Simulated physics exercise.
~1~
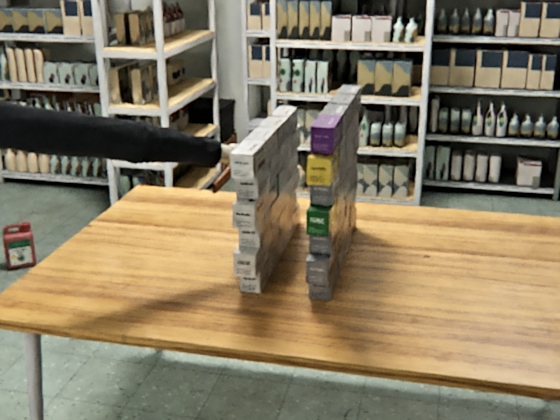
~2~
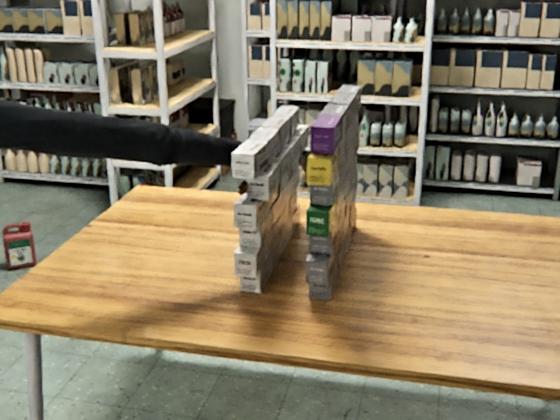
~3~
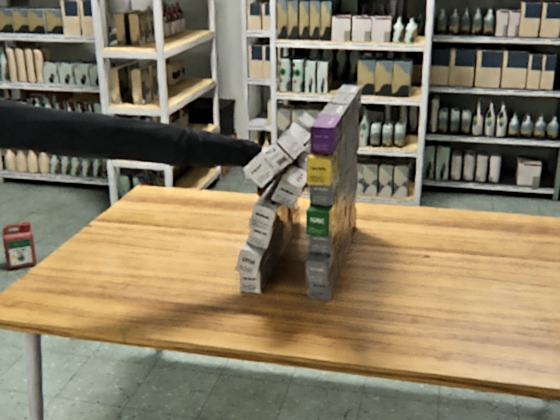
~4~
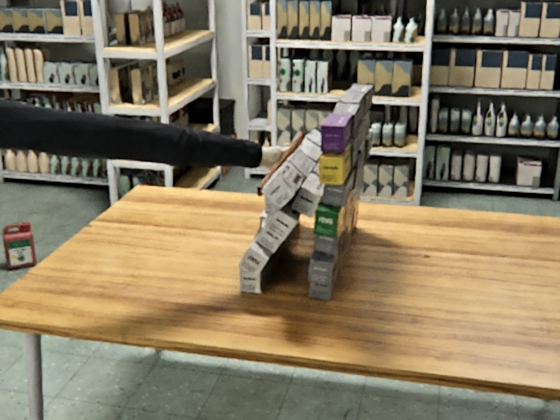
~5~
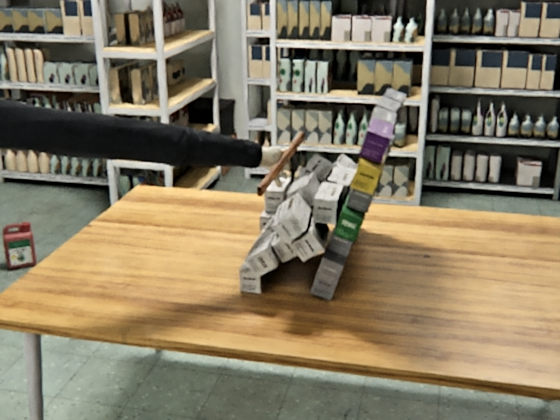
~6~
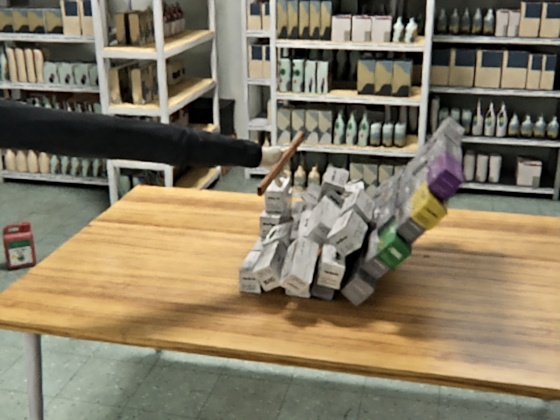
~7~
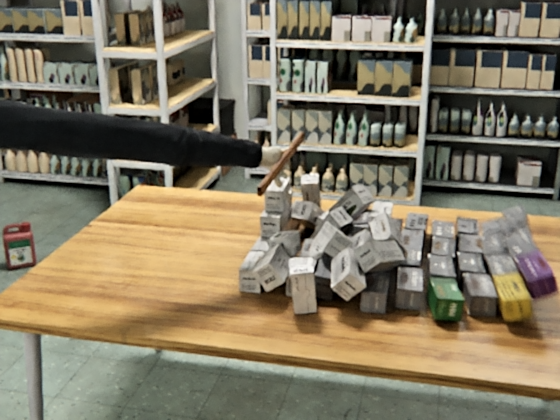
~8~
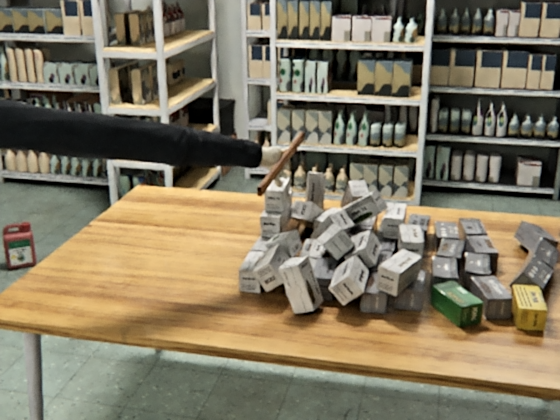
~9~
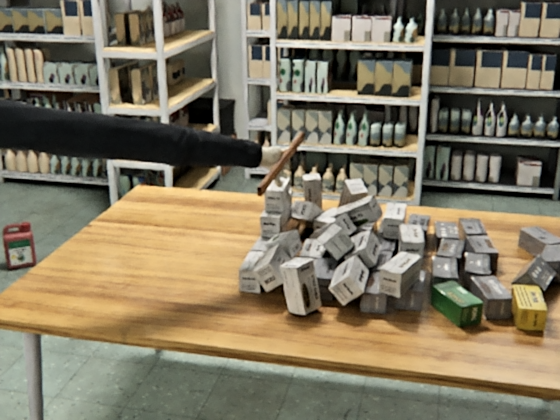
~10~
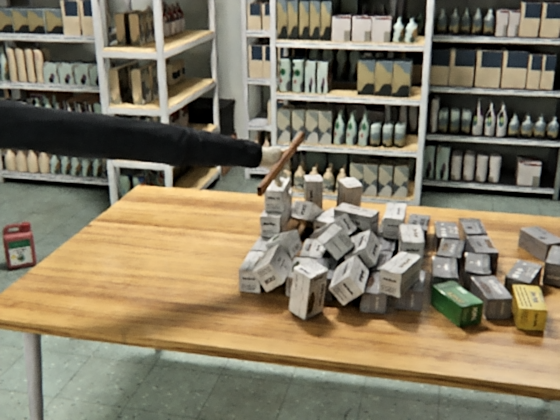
The video shows a black-sleeved arm pushing a batten against the left of two stacked walls of small packets on a wooden table; it buckles into the right wall, which topples rightward, leaving a scattered heap with the green and yellow packets at the front.
